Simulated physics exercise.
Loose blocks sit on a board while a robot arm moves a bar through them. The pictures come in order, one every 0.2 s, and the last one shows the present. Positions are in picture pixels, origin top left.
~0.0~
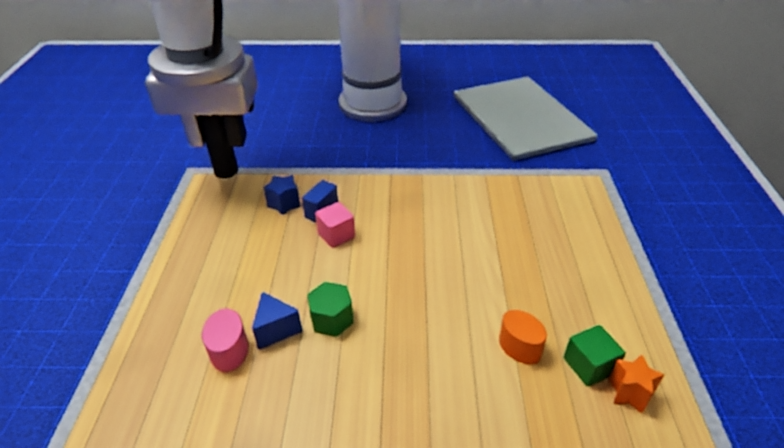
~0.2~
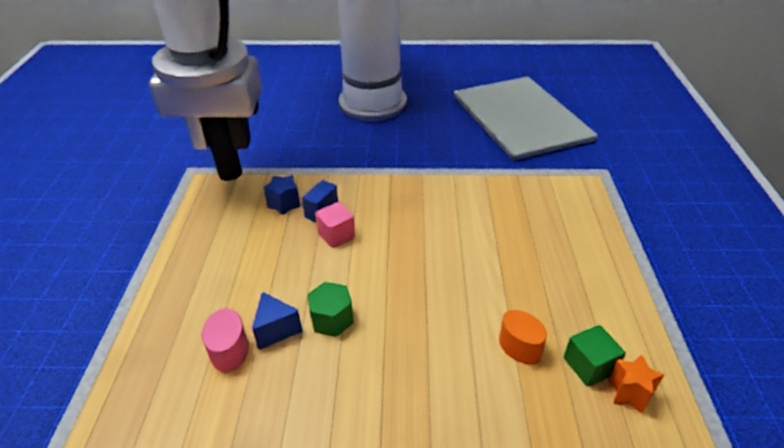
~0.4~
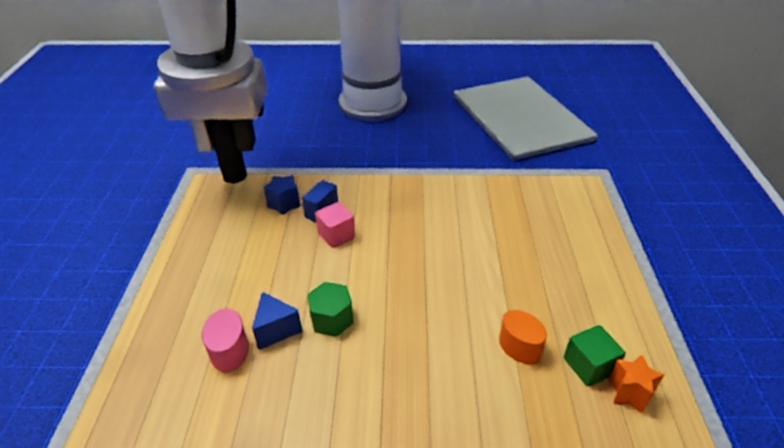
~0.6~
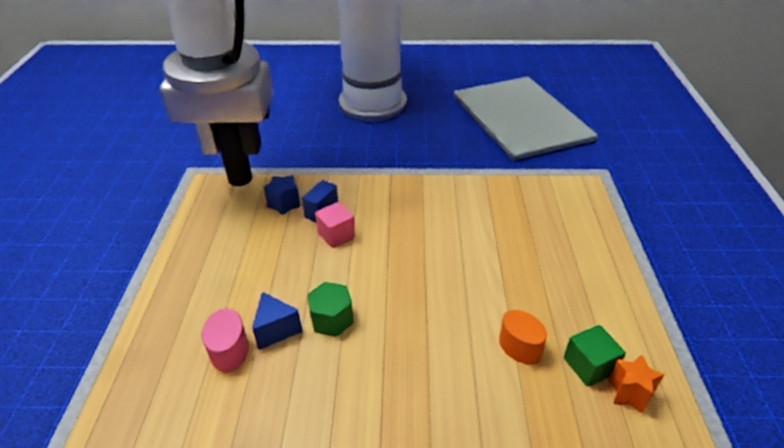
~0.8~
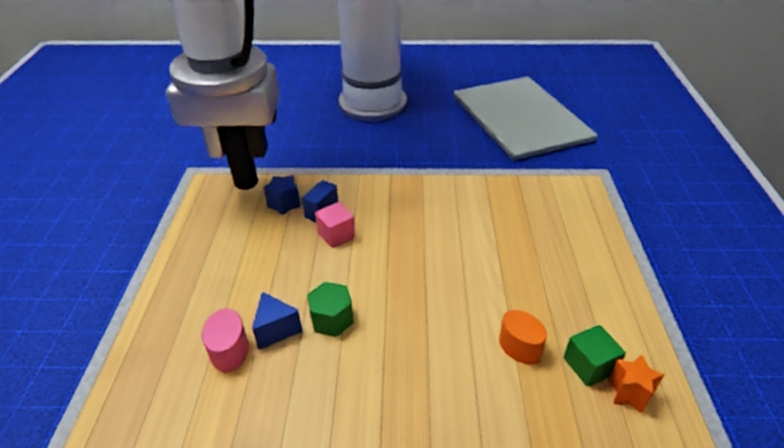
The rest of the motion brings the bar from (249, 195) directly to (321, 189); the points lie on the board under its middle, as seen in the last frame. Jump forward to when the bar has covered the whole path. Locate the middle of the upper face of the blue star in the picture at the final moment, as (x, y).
My best guess is (297, 186).
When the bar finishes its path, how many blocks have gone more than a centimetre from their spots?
Once the path ends, one block will have shifted.
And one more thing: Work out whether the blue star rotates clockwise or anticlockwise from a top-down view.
Direction: Clockwise.
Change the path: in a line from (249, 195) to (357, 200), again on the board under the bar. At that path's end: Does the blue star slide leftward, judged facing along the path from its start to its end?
I believe not.
On the path given first. Halfway along, bar at (283, 180); blue star at (291, 185), turned 45° clockwise.
At the end, bar at (319, 177); blue star at (297, 186), turned 80° clockwise; blue oblong at (321, 192); pink square block not moved.
